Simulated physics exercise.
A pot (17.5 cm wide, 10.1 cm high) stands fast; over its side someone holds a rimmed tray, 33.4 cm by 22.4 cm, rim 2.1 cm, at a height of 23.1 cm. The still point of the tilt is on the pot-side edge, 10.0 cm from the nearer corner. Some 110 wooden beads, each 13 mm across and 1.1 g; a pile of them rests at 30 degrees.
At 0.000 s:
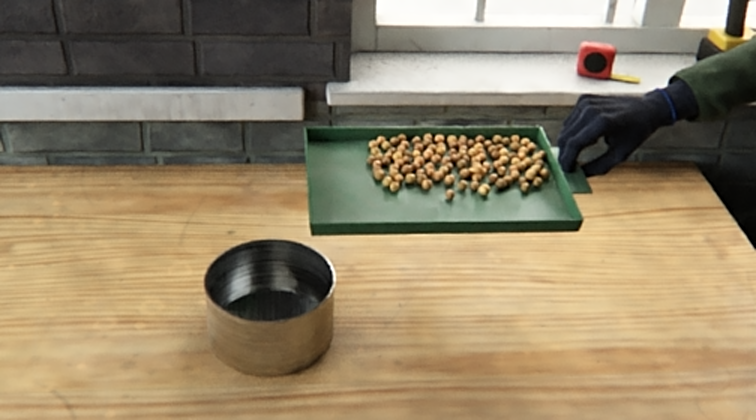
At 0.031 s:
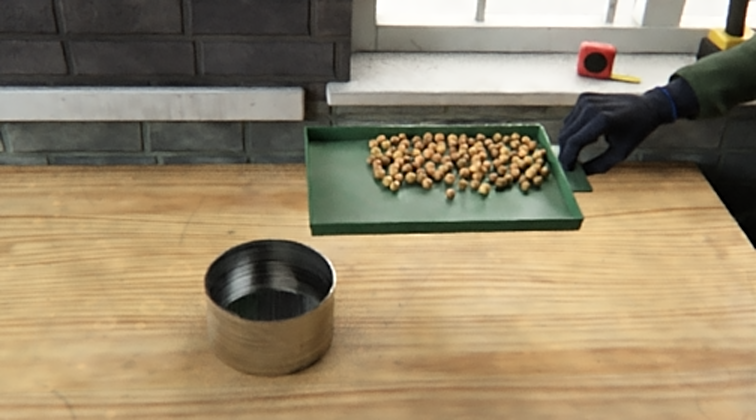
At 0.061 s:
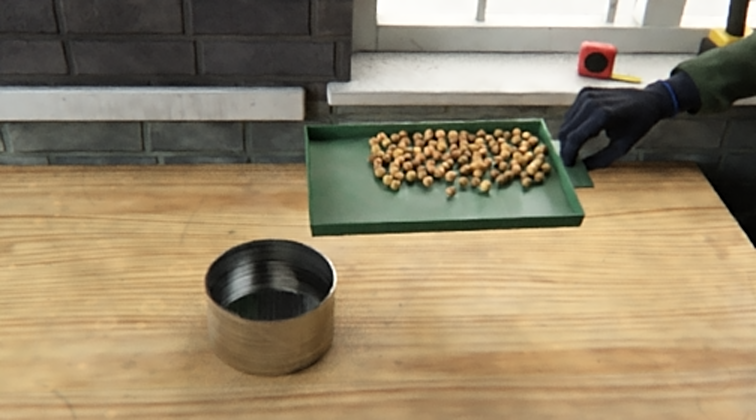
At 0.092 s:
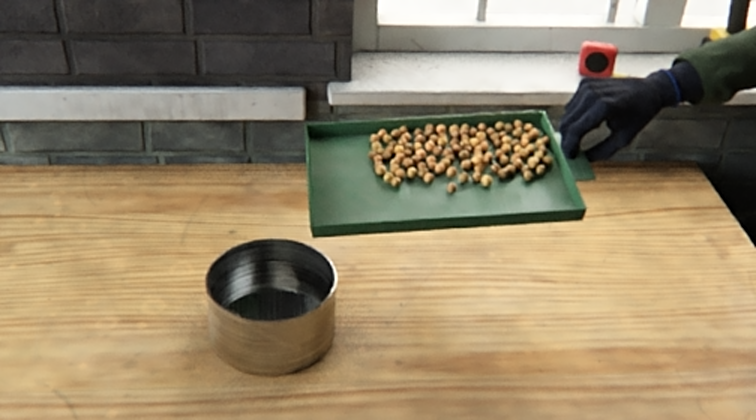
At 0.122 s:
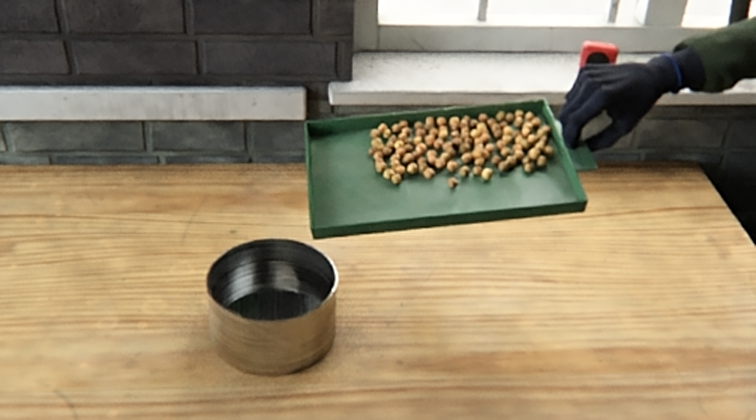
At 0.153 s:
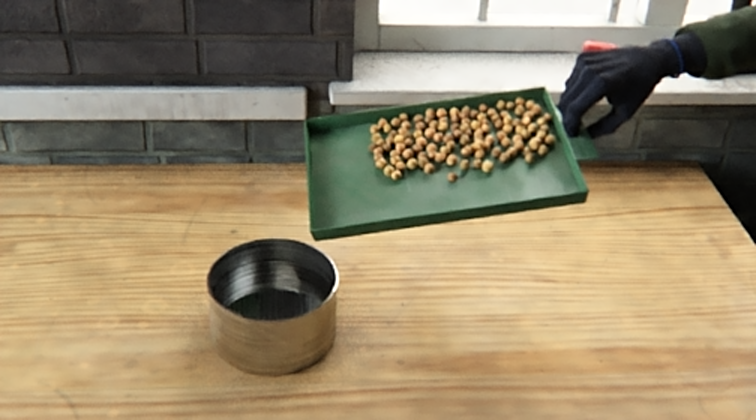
A gloved hand slowly raises the right side of a green tray of wooden beads.
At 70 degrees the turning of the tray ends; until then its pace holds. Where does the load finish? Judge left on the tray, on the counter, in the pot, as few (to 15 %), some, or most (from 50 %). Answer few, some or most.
Tray some, counter some, pot some.
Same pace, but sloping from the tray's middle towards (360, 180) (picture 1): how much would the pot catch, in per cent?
About 15 per cent.
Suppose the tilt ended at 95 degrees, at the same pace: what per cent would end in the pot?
Then about 45 per cent.
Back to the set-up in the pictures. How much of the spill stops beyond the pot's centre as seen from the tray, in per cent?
Some 80 per cent.
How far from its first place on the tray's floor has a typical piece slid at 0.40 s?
Roughly 4 cm.
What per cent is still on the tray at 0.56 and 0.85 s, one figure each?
About 100, 35.
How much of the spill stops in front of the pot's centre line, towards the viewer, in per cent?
Roughly 100 per cent.
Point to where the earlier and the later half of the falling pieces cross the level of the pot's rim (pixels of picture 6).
At about (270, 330), then at (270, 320).
Then, at 0.40 s, tilt 41 degrees; the tray holds 100 %, the pot 0 %.
After 0.56 s, tilt 61 degrees; the tray holds 100 %, the pot 0 %.
After 0.85 s, tilt 70 degrees; the tray holds 35 %, the pot 20 %.
By 2.0 s all is still; tray 30 %, counter 45 %, pot 25 %.
